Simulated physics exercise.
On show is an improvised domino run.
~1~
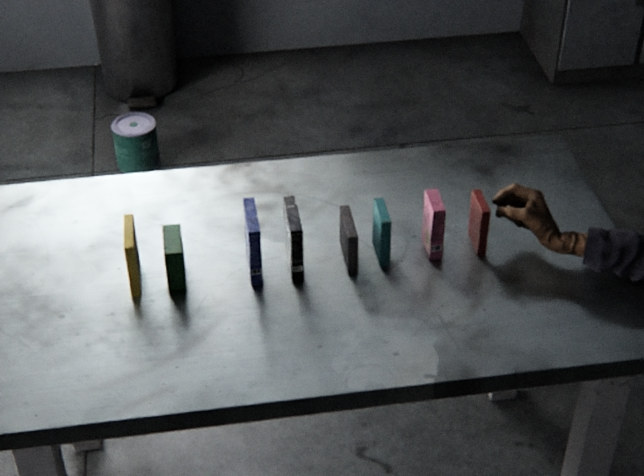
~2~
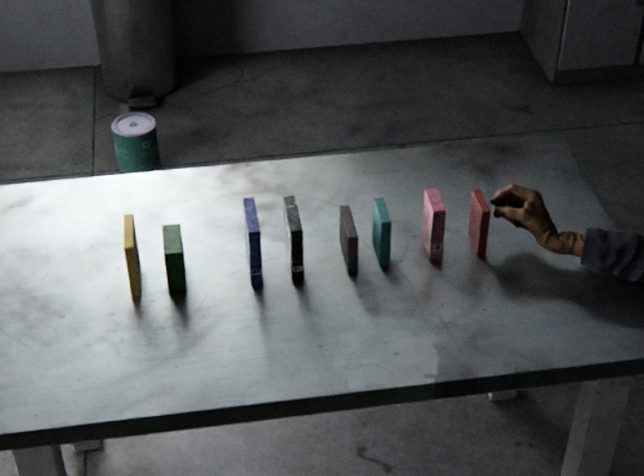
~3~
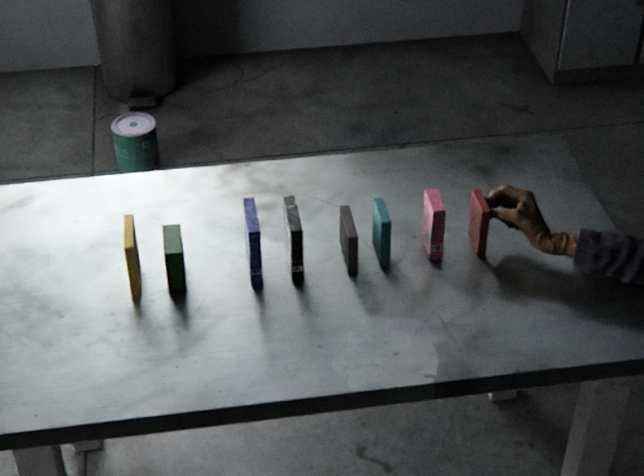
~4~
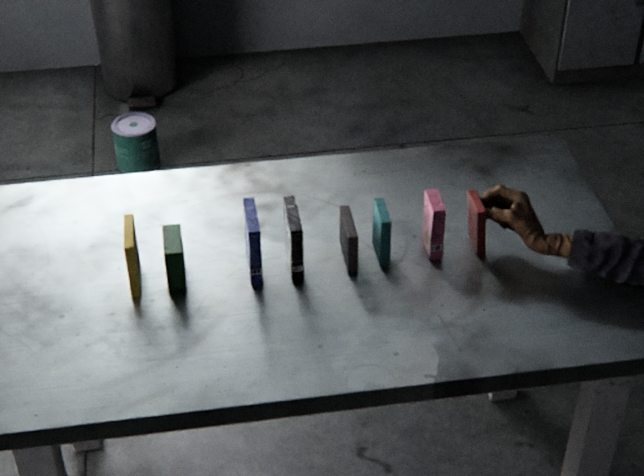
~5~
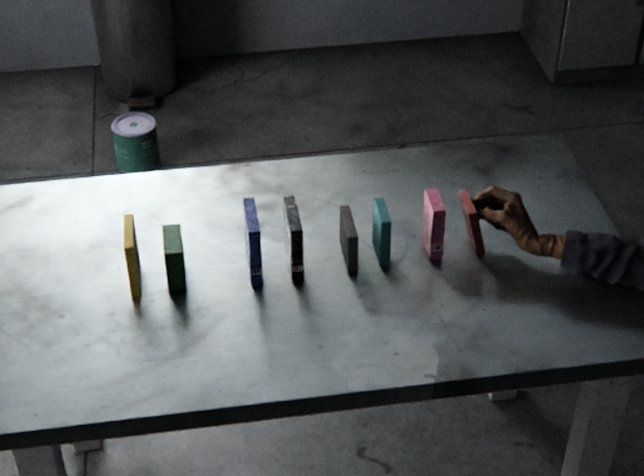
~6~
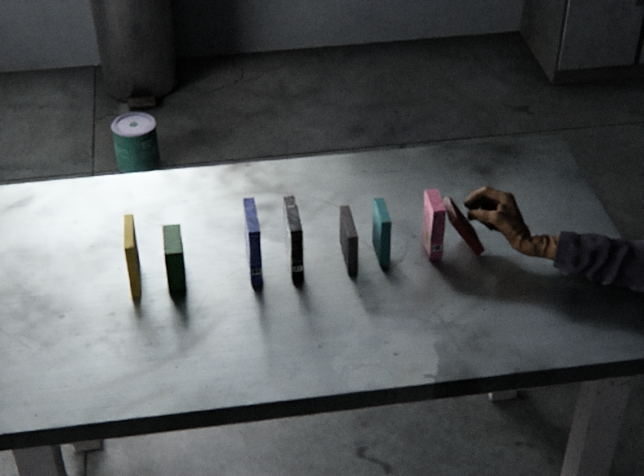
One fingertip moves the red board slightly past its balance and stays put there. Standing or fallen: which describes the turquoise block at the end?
Fallen.
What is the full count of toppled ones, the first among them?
6.
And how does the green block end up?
The green block remains standing.
Then, 0.20 s after the last picture, red board 68° over; turquoise block tipped 6° from how it was near (379, 232); pink packet tipped 45° from how it was.
Then, 0.50 s after the last picture, red board 74° over; turquoise block tipped 68° from how it was near (350, 246); pink packet on its side; grey board tipped 66° from how it was.
Then, 0.90 s after the last picture, red board 74° over; turquoise block tipped 70° from how it was near (346, 246); pink packet on its side; grey board on its side.
Then, 1.10 s after the last picture, red board 74° over; turquoise block tipped 70° from how it was near (346, 246); black packet tipped 74° from how it was; blue packet on its side.
At rest, tipped over on the table, black packet, grey board, pink packet, blue packet and turquoise block; green block in place. Seen from the same camera at the end, turquoise block near (346, 246).
